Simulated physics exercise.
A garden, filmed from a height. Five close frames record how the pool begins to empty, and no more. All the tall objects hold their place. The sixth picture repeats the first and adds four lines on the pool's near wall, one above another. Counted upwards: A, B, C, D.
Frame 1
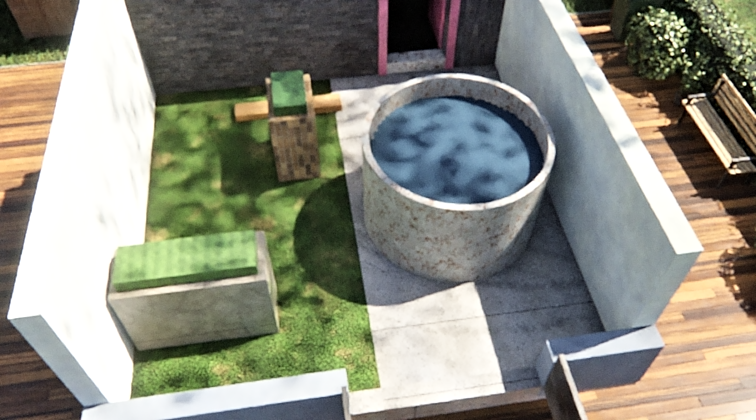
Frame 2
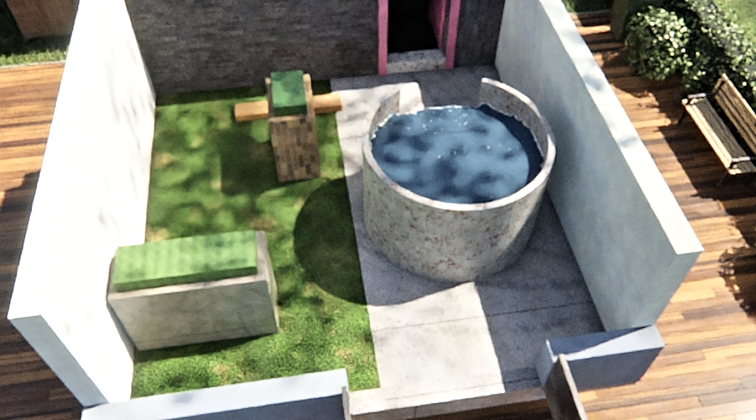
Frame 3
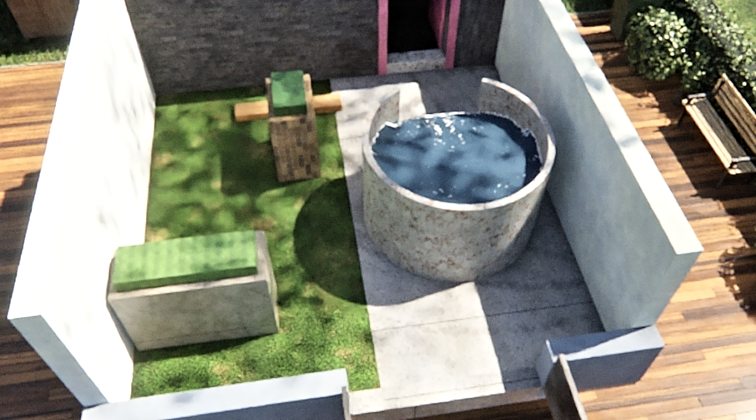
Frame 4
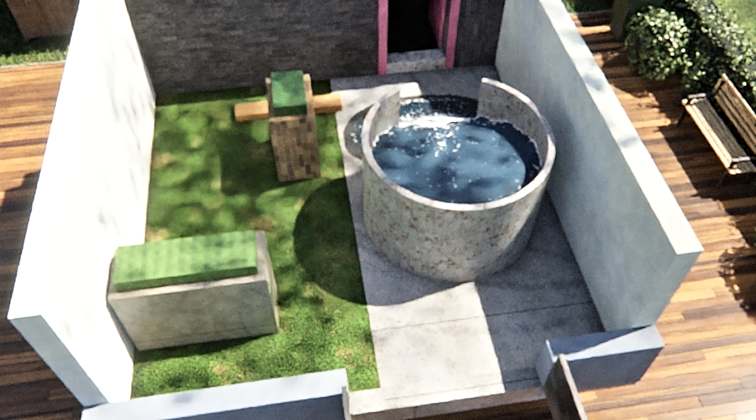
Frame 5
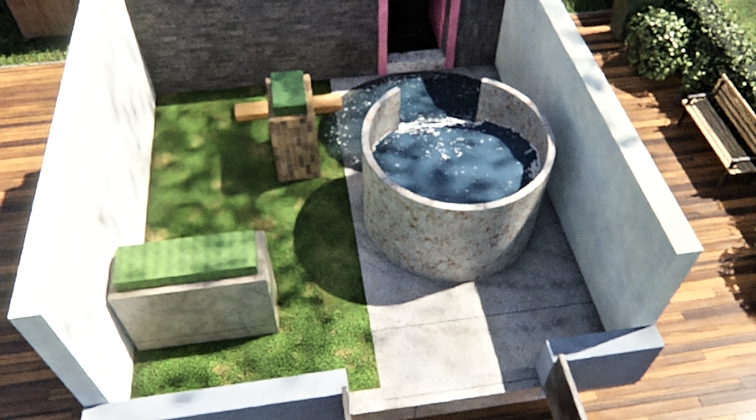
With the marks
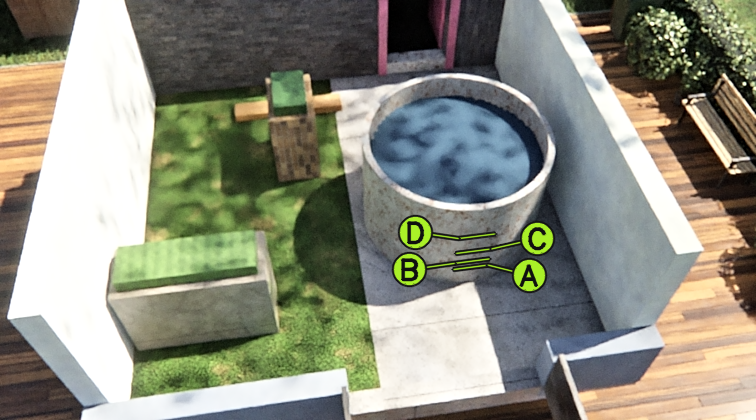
Water pouring through a gap at the back of a round stone pool, spreading over paving toward the grass at left.
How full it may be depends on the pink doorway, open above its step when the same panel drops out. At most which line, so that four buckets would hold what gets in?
B will do.
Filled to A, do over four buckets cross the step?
No, not at all.
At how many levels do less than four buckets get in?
Two of them.
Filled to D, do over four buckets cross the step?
Yes.
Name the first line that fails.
Line C.
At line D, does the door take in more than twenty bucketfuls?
Yes, clearly.
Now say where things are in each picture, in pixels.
Water in the pool at rest, its middle at (456, 153); foot of the pink doorway at (416, 71); open gate at (448, 352).
Water covers 2 % of the ground, its front hidden from here.
Water covers 5 % of the ground, its front hidden from here.
Water covers 11 % of the ground, its front hidden from here.
Water covers 19 % of the ground and shows as far out as (328, 126).
On the marked copy, A at (470, 267); B at (472, 261); C at (473, 251); D at (476, 236); from the bottom up A, B, C, D.
If A is chosen, nothing gets over.
If B is chosen, a bucket or two gets in.
If C is chosen, about 11 bucketfuls get in.
If D is chosen, dozens of bucketfuls pour in.
